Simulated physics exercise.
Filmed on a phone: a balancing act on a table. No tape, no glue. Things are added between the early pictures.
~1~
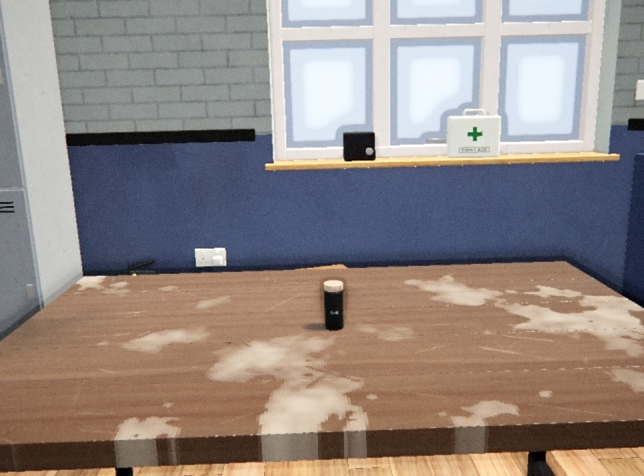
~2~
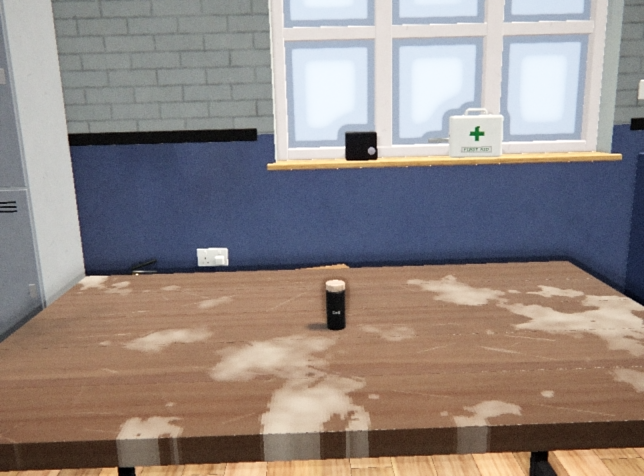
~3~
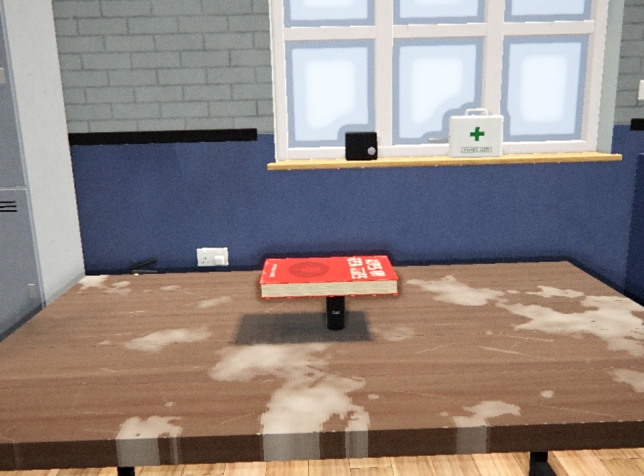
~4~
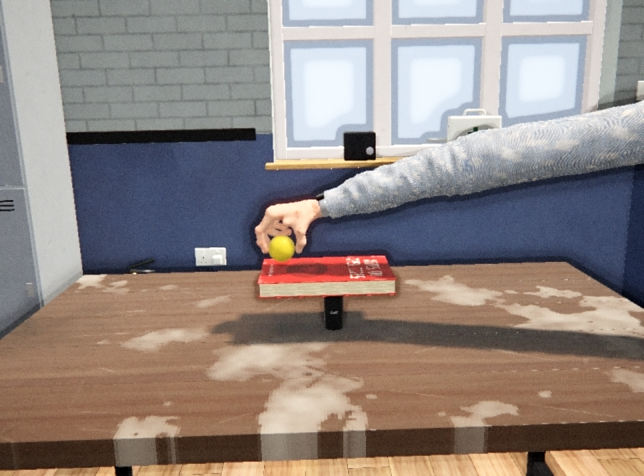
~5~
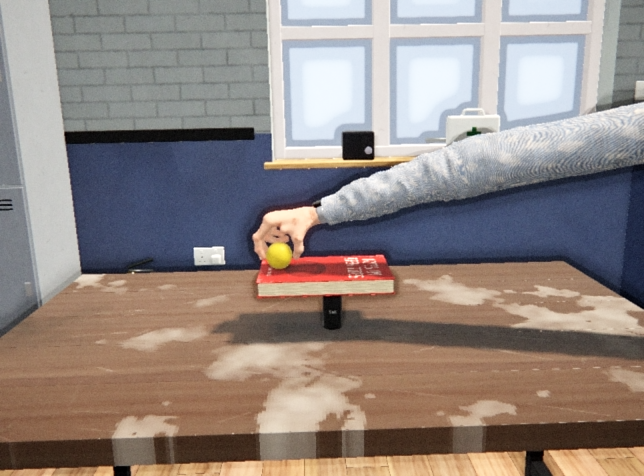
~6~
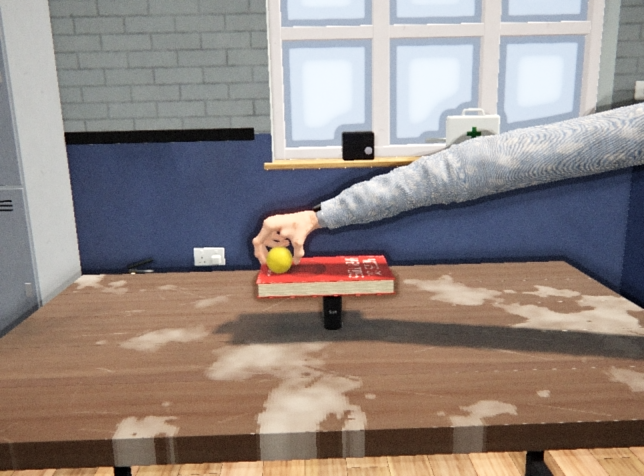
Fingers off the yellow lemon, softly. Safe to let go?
As it turns out, it gives way.
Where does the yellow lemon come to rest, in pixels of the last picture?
Near (251, 321).
Then, 0.40 s past the last view, yellow lemon now fallen; red book rocked 24° from its first pose.
Then, 0.50 s past the last view, red book rocked 44° from its first pose.
Then, 0.60 s past the last view, red book rocked 50° from its first pose.
Finally, fallen, yellow lemon; down or leaning hard in the stack, red book; black shaker still in place. Final places as the last picture's camera would see them, yellow lemon near (251, 321). The stack loses its balance.
